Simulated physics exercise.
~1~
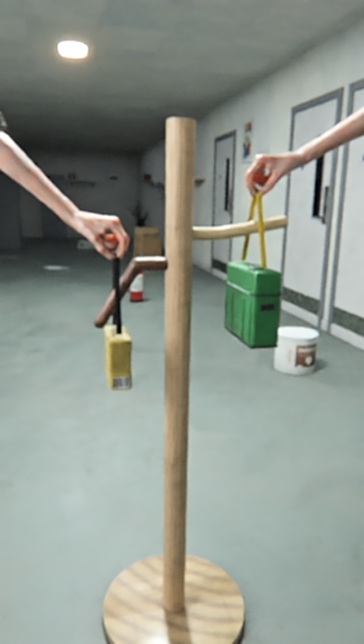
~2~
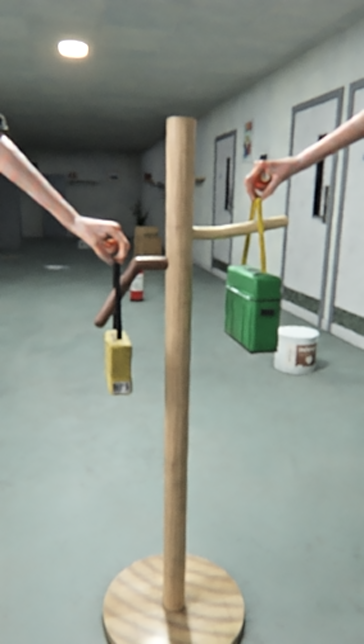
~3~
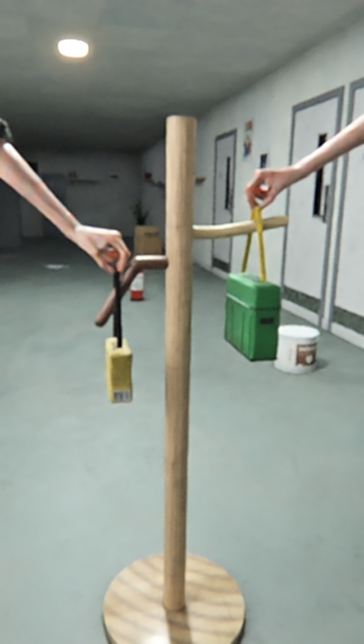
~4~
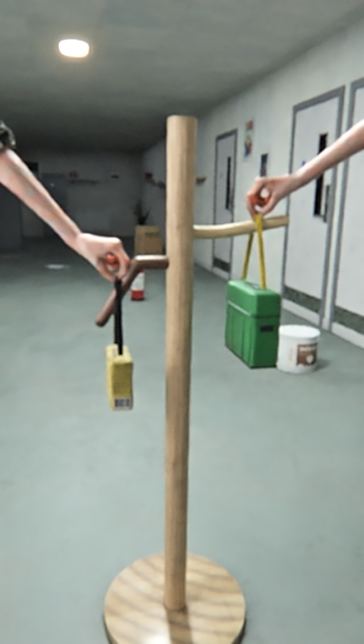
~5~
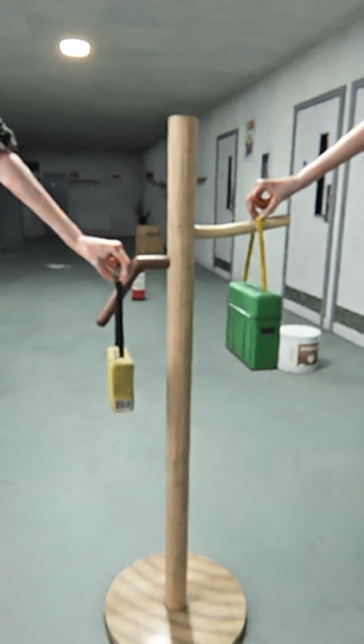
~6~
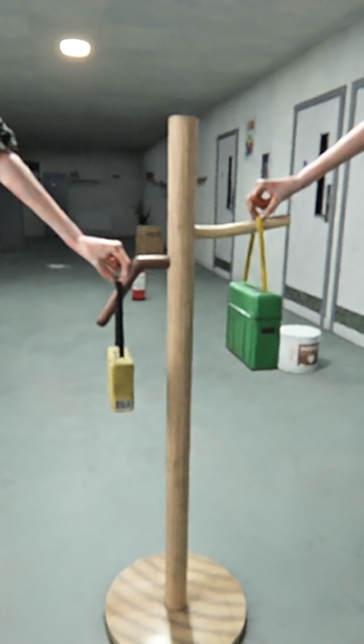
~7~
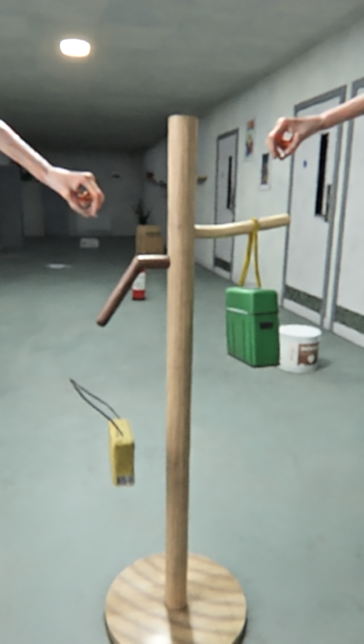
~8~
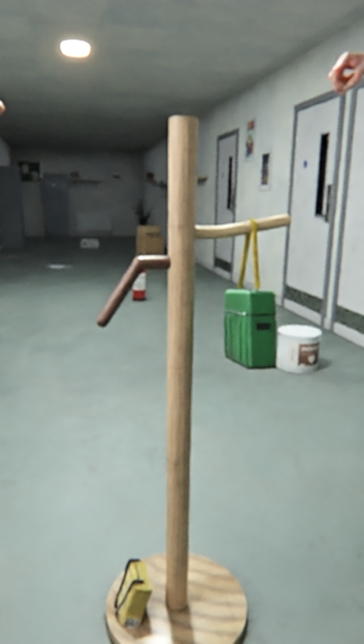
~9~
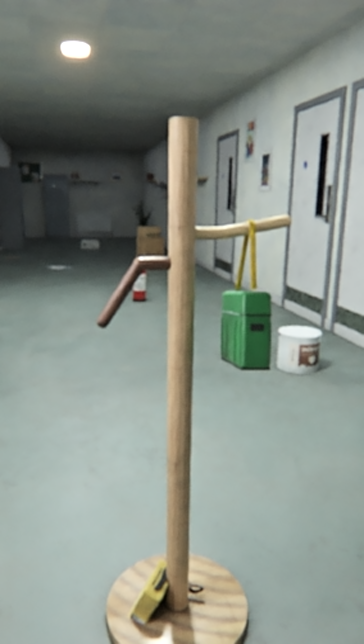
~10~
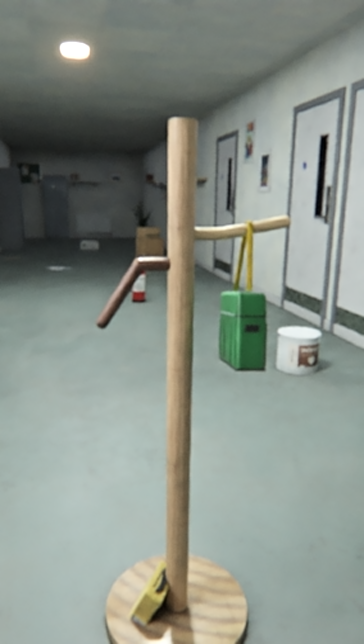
At first, two hands hold a yellow pouch and a green case by their loops beside a wooden post with two pegs, in a grey corridor. The hands lower both items slightly, the pouch at the drooping left peg and the case at the nearly level right one. Then the hands let go and draw away. The yellow pouch drops at once, its dark loop trailing above it, and lands on the round wooden base. The green case stays hanging, turning a little on its yellow loop. By the end, the pouch leans against the foot of the post while the case still hangs.
